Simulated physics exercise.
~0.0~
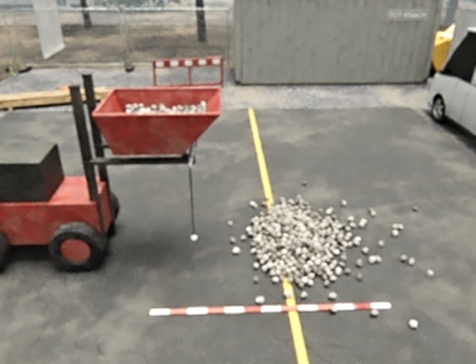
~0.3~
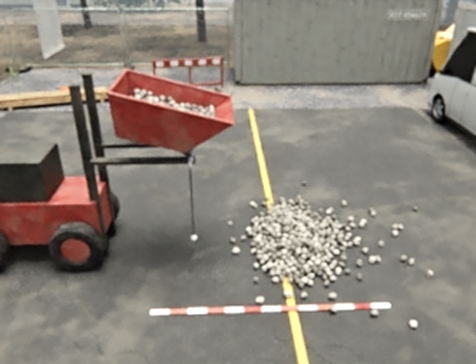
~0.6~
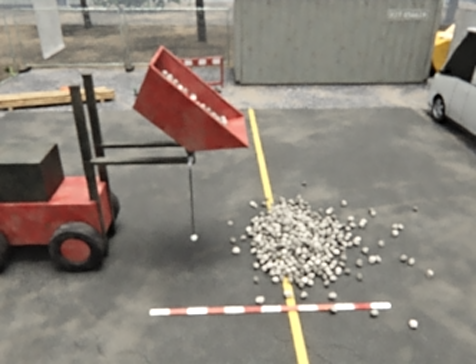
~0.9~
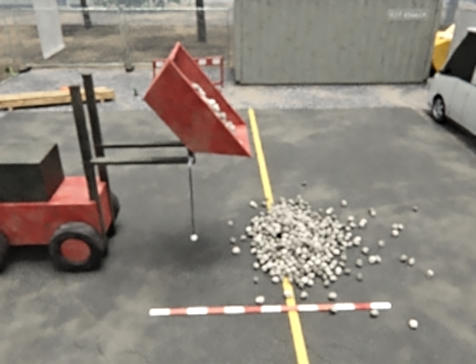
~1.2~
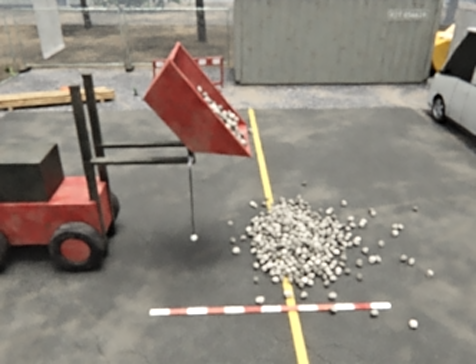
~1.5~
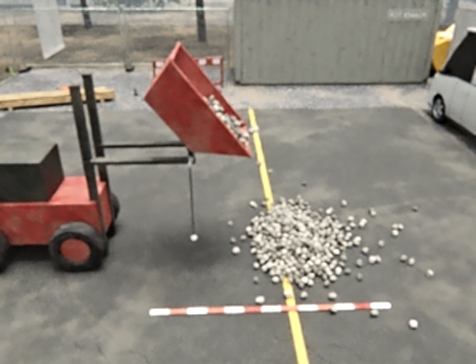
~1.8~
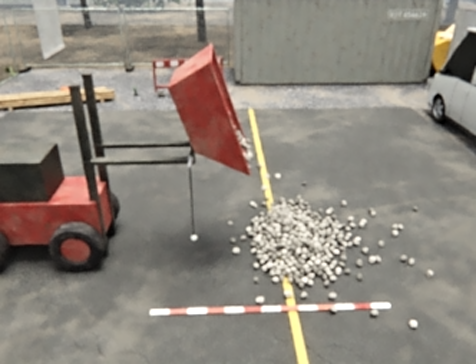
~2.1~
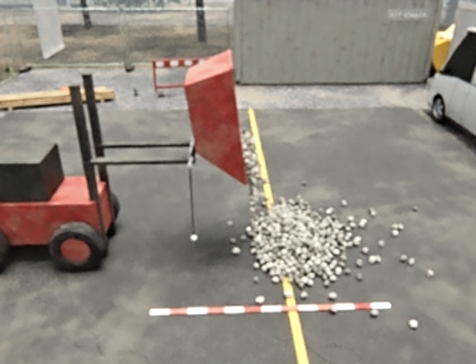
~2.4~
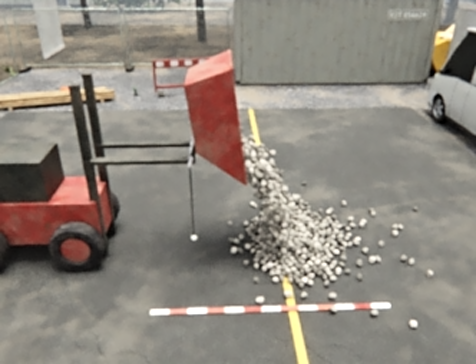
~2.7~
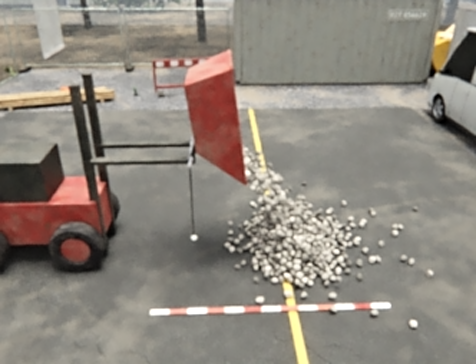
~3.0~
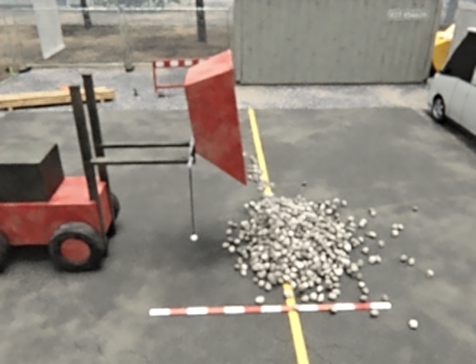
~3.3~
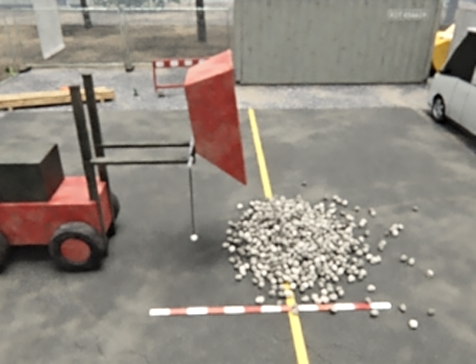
We see a red forklift tip its raised skip to the right in stages, pausing before tilting steeply and pouring grey stones onto an existing pile across a yellow line, leaving a larger, broader heap on both sides beneath the still upended skip.
